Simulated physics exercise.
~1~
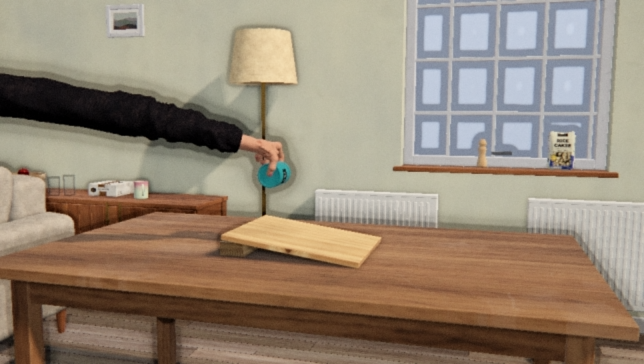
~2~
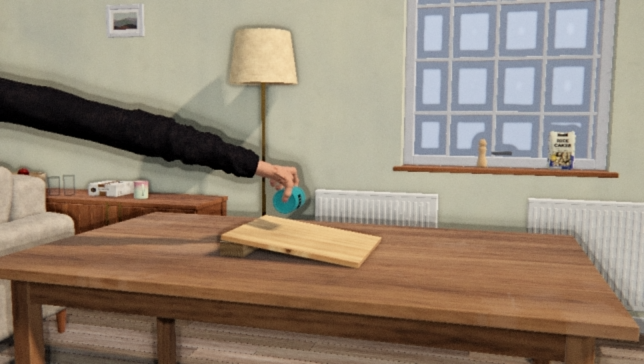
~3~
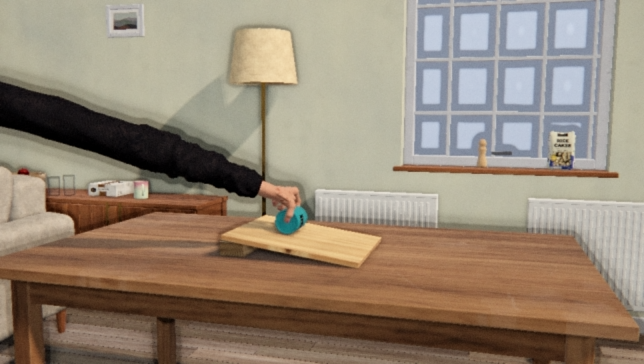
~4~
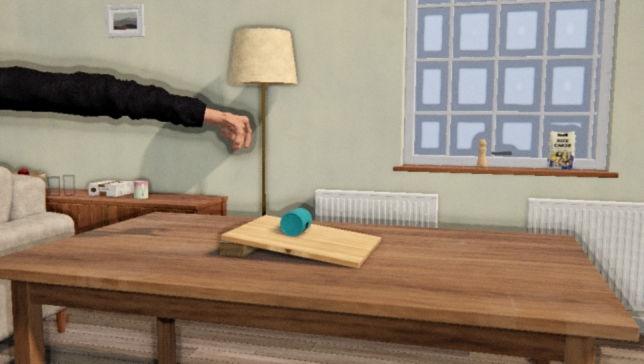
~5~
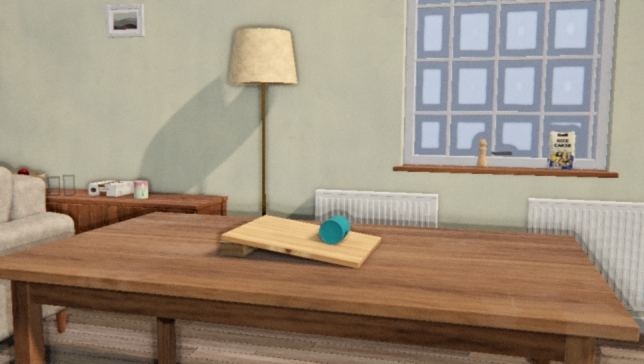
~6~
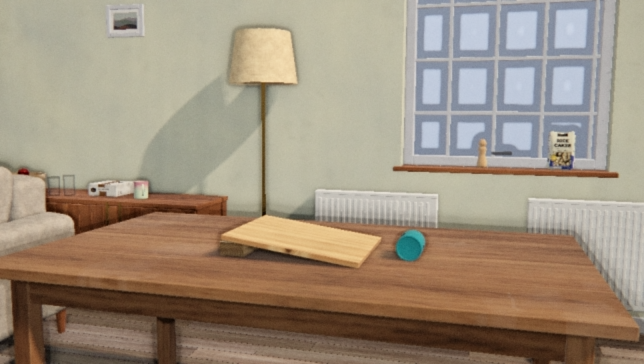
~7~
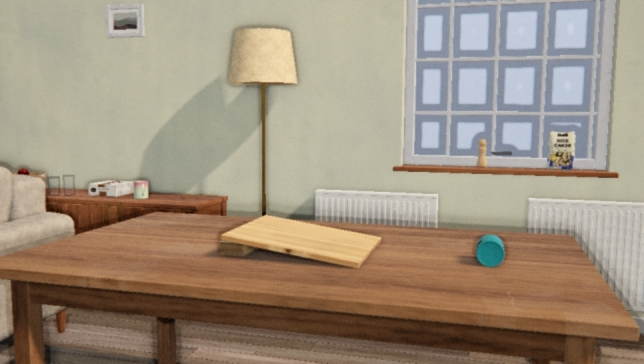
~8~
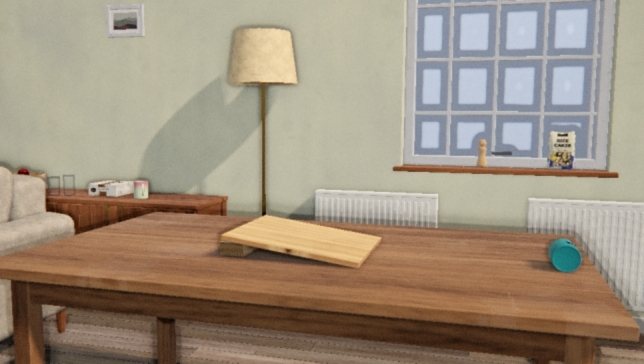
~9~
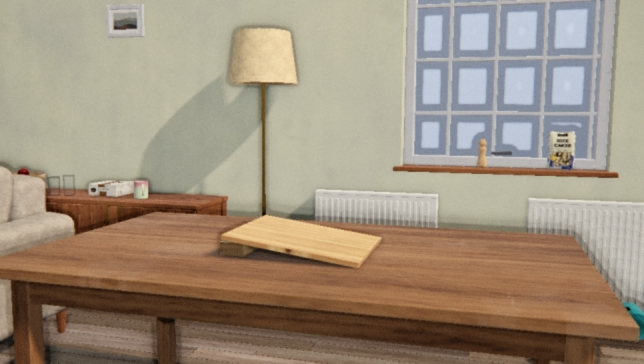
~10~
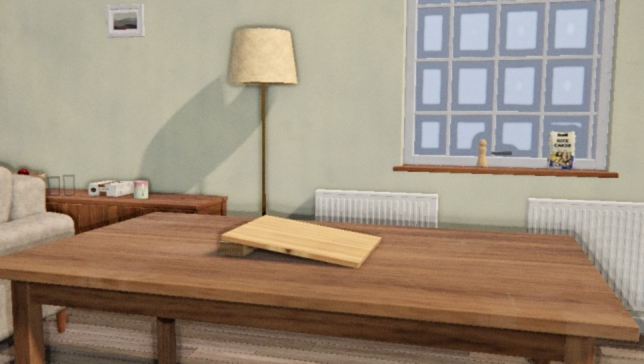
A turquoise jar, held on its side by a hand in a black sleeve, hovers over a wooden table in a living room, seen from a fixed view across the tabletop. A pale board slopes down to the right on the table, with a lamp behind it and a window at the right. The hand lowers the jar onto the upper part of the board, lets go and draws back to the left. The jar rolls down the board and carries on rightward across the table. It drops over the right edge and out of sight, leaving the board in place.
